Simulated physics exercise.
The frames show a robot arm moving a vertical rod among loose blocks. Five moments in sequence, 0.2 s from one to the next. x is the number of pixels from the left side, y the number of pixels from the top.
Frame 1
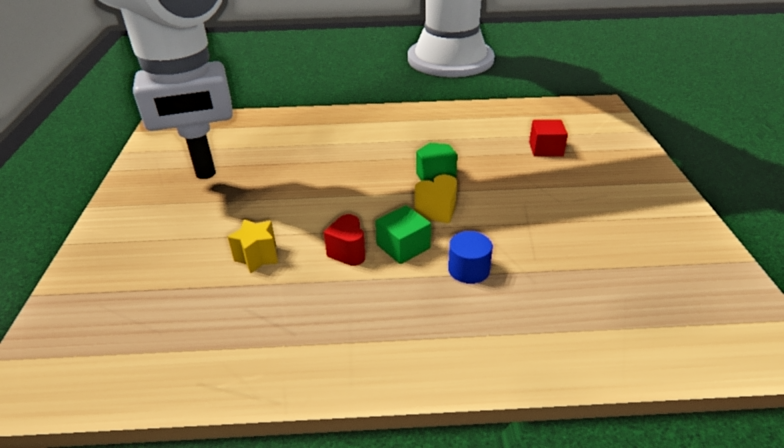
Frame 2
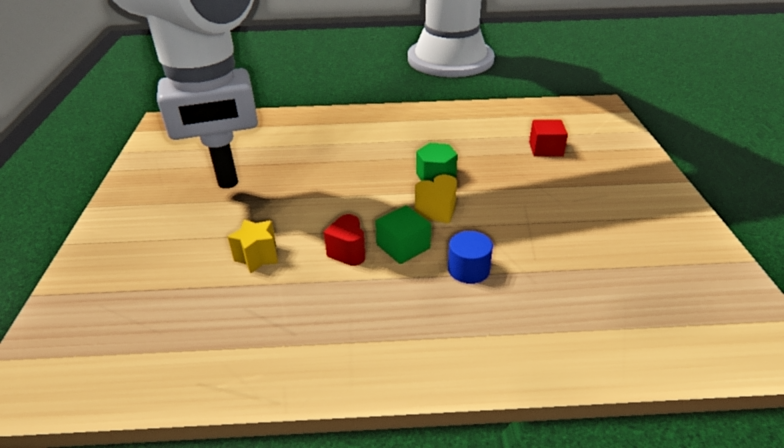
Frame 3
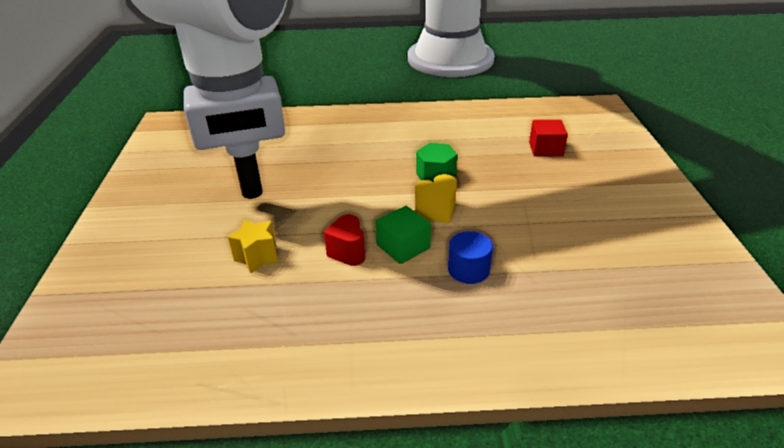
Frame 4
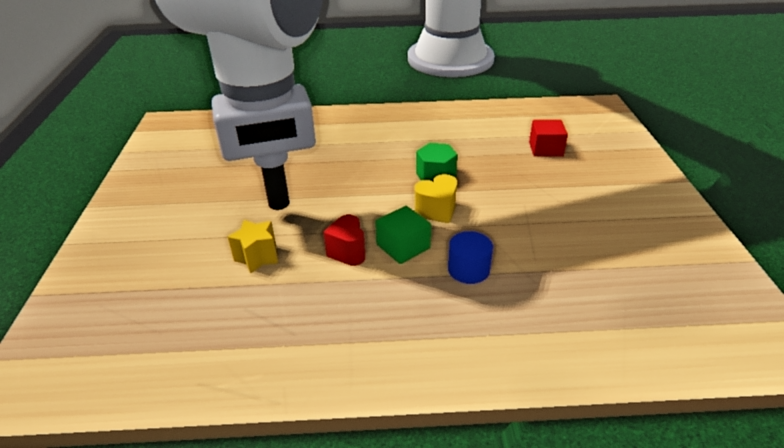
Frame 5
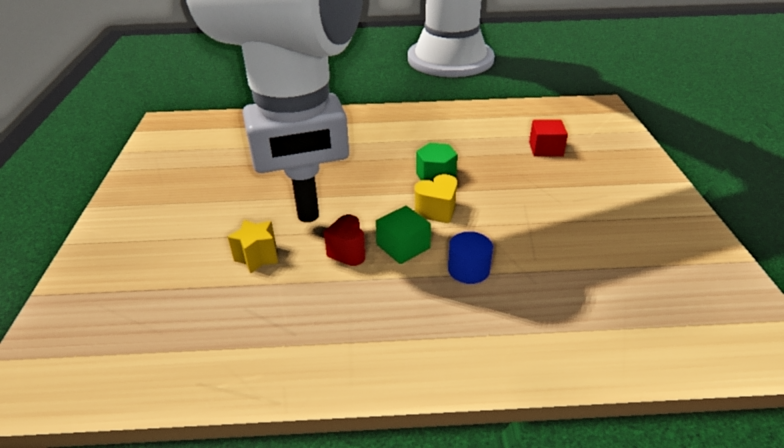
On a wooden board over a green surface, a robot arm holds a black rod upright at the left, behind a yellow star. The arm carries the rod steadily right and toward the viewer, until it is between the star and a red heart, while the colored blocks stay still.
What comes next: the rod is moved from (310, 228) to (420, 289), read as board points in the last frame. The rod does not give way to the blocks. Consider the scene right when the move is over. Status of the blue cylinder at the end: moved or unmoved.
At the end of the path, it will still be in place.
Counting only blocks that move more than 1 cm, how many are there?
There will be one block displaced.
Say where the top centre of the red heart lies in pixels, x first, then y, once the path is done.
About (403, 281).
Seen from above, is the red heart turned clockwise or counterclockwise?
From above, the red heart will be seen to turn clockwise.
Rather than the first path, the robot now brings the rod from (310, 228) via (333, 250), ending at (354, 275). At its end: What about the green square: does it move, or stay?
That block stays in place.
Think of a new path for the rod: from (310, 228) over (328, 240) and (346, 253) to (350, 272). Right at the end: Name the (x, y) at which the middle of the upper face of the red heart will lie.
So, by the moment the path ends, you'll find the top centre of the red heart at (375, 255).
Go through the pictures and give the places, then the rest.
In the first picture, rod's lower end at (206, 174); red heart at (346, 227); blue cylinder at (471, 244).
In the second picture, rod at (228, 184); blocks still.
In the third picture, rod at (253, 193); blocks still.
In the fourth picture, rod at (279, 204); blocks still.
In the fifth picture, rod at (309, 216); red heart at (346, 227); blue cylinder at (471, 244).
The first path, step by step. One third of the way, rod at (343, 235); red heart at (358, 236), turned 10° clockwise.
Two thirds of the way, rod at (380, 255); red heart at (387, 261), turned 50° clockwise.
At the end, rod at (421, 277); red heart at (403, 281), turned 100° clockwise; blue cylinder still.
